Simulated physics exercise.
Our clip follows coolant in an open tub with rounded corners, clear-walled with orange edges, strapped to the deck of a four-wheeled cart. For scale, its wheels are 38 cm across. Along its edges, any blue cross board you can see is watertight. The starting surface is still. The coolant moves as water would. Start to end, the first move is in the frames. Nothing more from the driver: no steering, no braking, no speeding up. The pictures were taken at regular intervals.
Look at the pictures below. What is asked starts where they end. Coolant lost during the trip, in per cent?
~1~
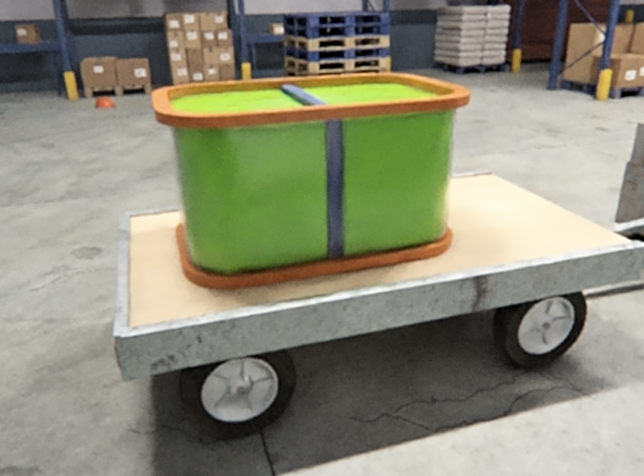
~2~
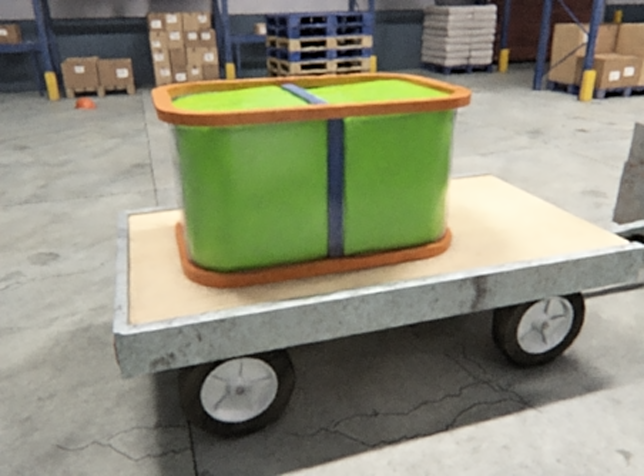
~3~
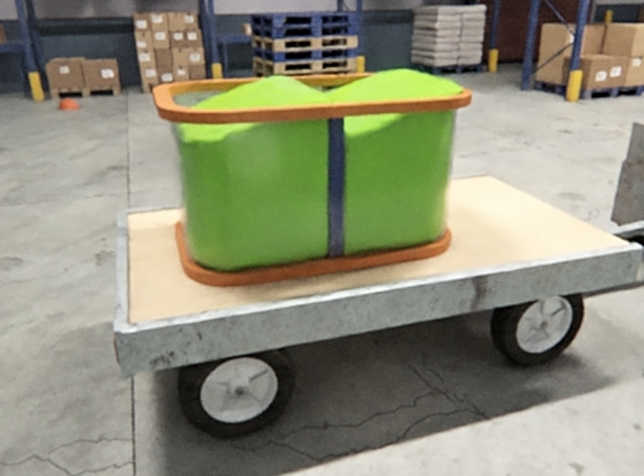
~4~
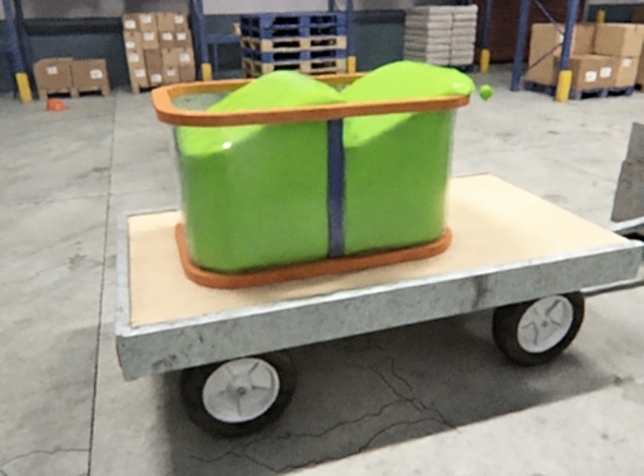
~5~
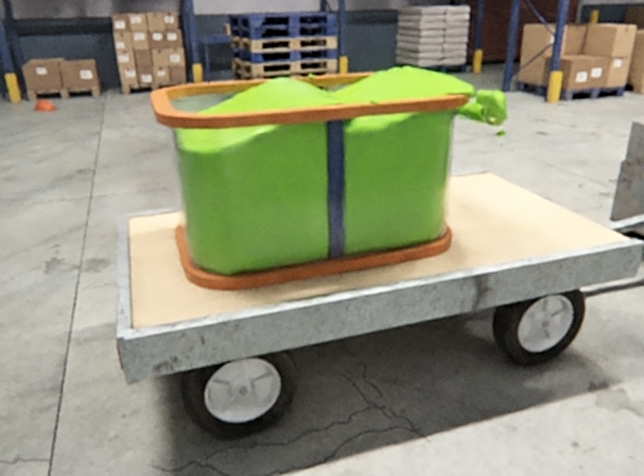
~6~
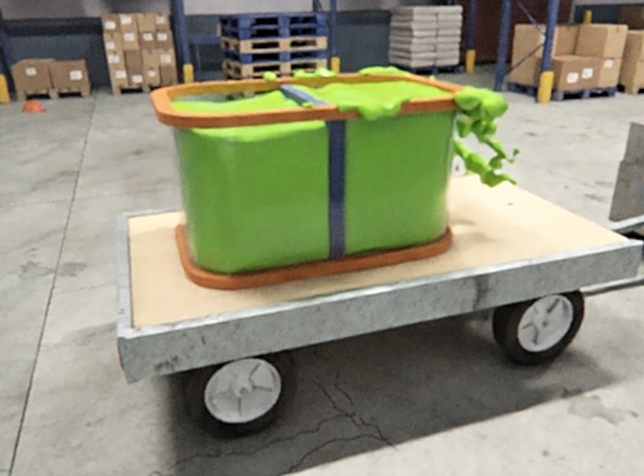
2 %.
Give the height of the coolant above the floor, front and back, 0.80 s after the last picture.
Measured: Front = 48 cm, back = 46 cm.
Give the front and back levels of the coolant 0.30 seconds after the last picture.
Front 46 cm, back 48 cm.
Then, 0.30 s after the last picture, front 47 cm, middle 43 cm, back 49 cm above the floor; the loss stands at 2 per cent, over the front.
Then, 0.80 s after the last picture, front 49 cm, middle 45 cm, back 47 cm above the floor; the loss stands at 2 per cent, over the front.
Then, 1.30 s after the last picture, front 51 cm, middle 49 cm, back 44 cm above the floor; the loss stands at 2 per cent, over the front.
Then, 2.99 s after the last picture, the loss stands at 2 per cent, over the front, 5 of 260 litres.
